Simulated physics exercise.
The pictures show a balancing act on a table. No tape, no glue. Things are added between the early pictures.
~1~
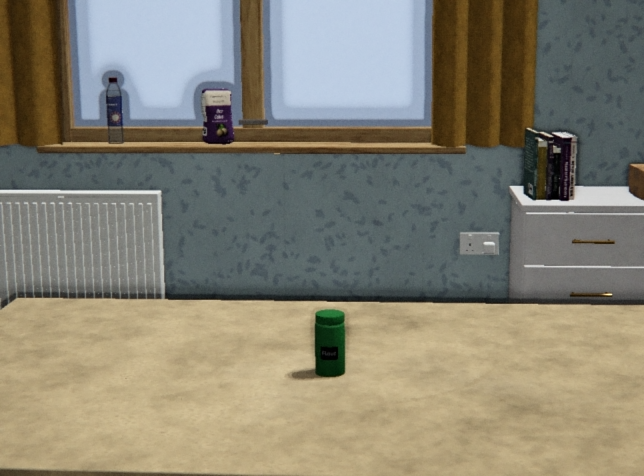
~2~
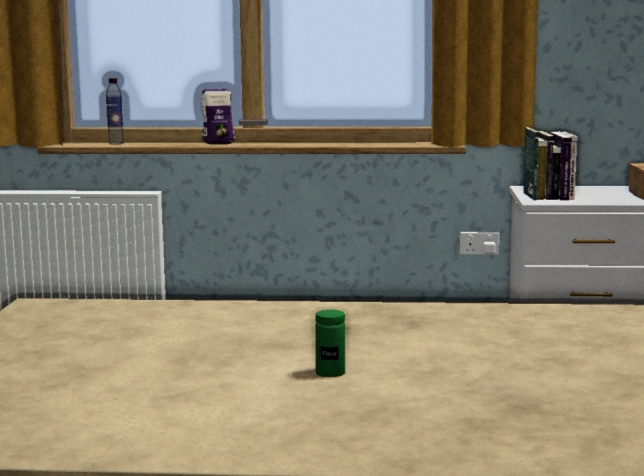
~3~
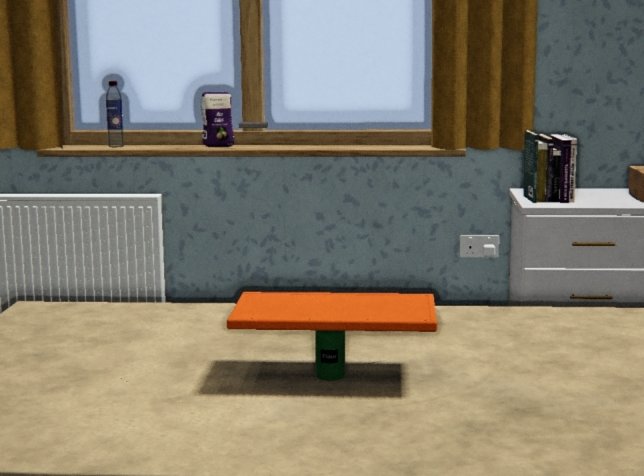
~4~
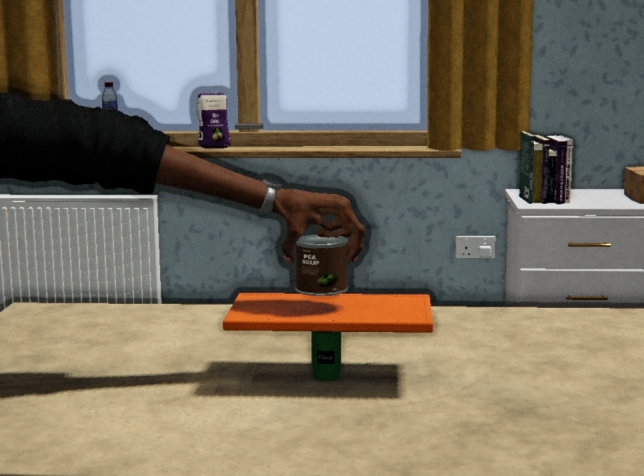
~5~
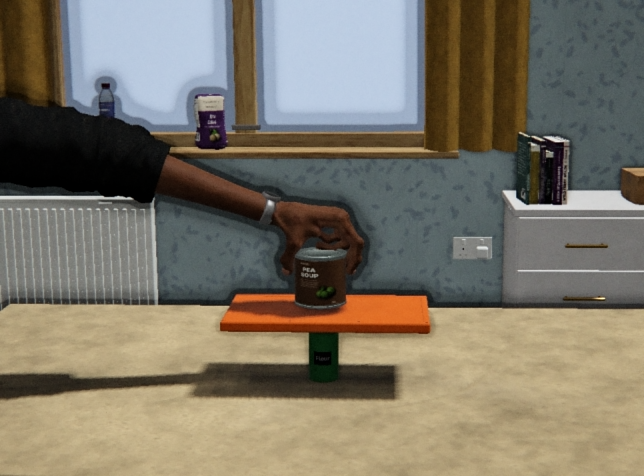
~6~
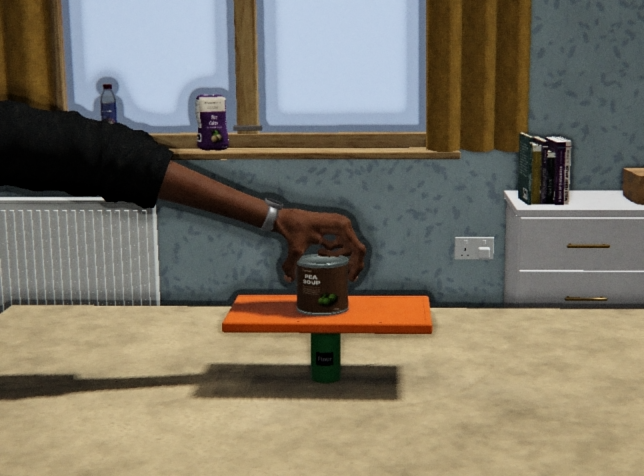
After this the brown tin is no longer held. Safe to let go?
As it turns out, it stays up.
Then, 0.50 s later than the last frame, all is still.
Then, 1.30 s later than the last frame, brown tin resting near (322, 285).
When it is over, all 3 as before. End places, in pixels of the last picture, brown tin near (322, 285). The stack keeps its balance.
